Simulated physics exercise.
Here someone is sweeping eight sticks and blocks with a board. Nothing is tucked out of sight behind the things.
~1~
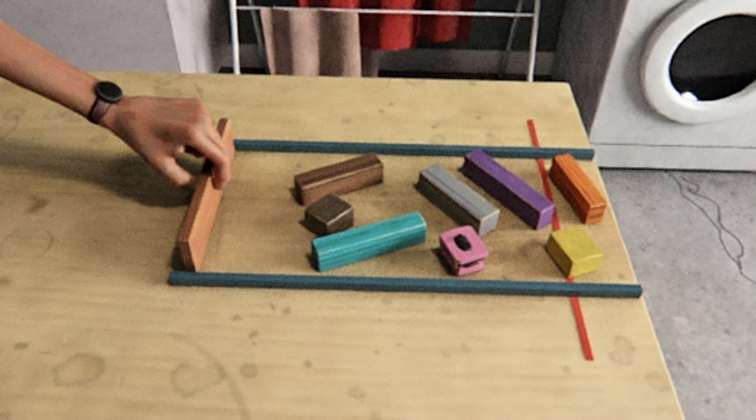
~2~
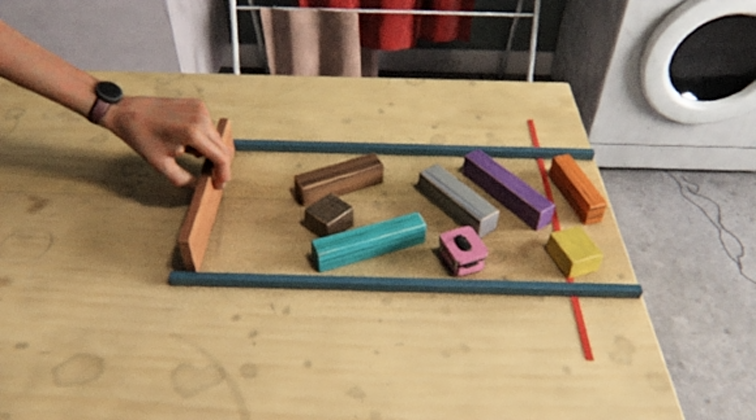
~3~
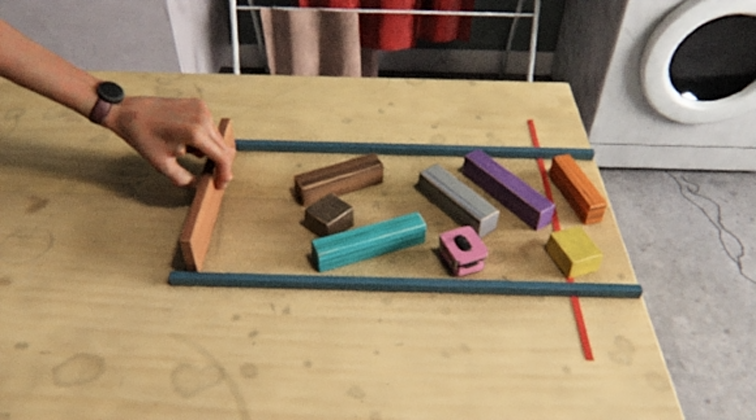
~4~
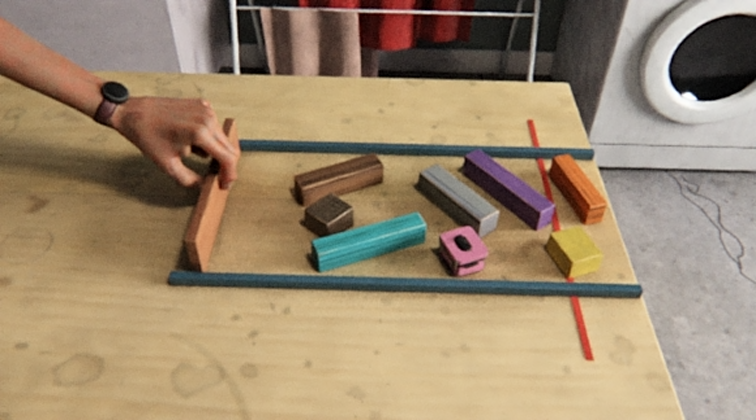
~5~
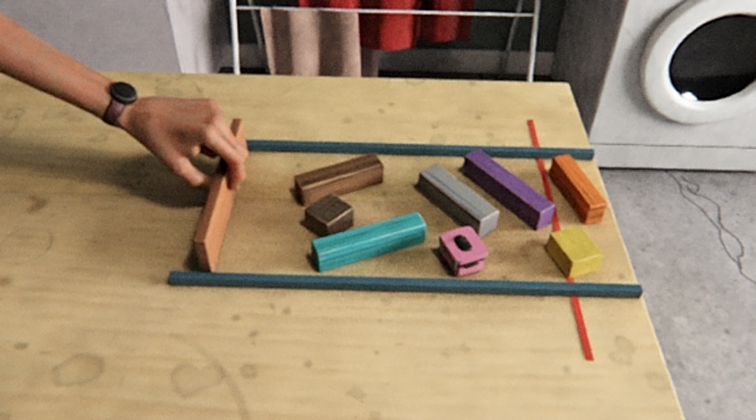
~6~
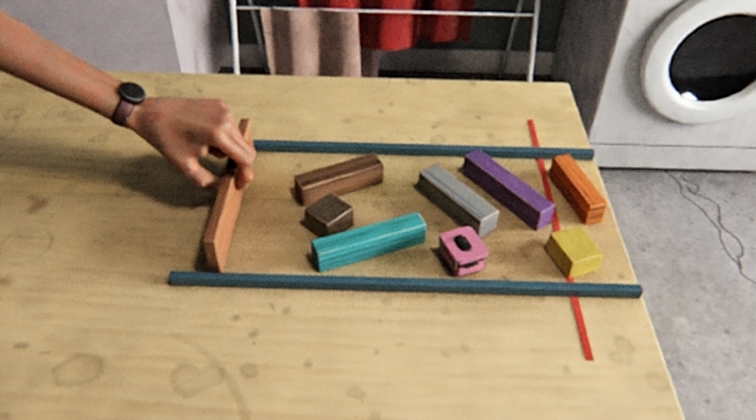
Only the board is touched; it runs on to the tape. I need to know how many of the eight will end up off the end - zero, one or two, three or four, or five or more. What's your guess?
After the push, three or four are missing from the table.
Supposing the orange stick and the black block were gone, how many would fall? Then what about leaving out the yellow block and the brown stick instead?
First 2, then 1.
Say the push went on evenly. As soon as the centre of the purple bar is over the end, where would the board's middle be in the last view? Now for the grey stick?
About (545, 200), and about (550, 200) for the other.
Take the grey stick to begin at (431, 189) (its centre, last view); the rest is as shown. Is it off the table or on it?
Placed there, it does not drop.
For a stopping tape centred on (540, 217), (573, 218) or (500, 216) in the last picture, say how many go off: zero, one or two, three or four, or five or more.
Well, going through them: Just one or two, then at least five, then not one.
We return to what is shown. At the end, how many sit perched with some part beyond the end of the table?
Count: 2.
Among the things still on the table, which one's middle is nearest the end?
It's the pink case.
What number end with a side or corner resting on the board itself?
That makes 3.
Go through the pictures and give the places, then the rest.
Orange stick (577, 188); yellow block (574, 251); purple bar (506, 188); board (210, 190); tape (555, 217), in the first picture.
Yellow block (574, 251); brown stick (340, 179), in the second picture.
Purple bar (506, 188); pink case (463, 253), in the third picture.
Orange stick (577, 188); grey stick (457, 200), in the fourth picture.
Yellow block (574, 251); turquoise stick (370, 242), in the fifth picture.
Orange stick (577, 188); yellow block (574, 251); purple bar (506, 188); board (232, 191); tape (555, 217), in the sixth picture.
A little later, none off yet; orange stick at rest near (577, 188); yellow block at rest near (574, 251); purple bar at rest near (506, 188).
When it is over, the number that fall off is three or four; down, grey stick, purple bar, yellow block and orange stick.
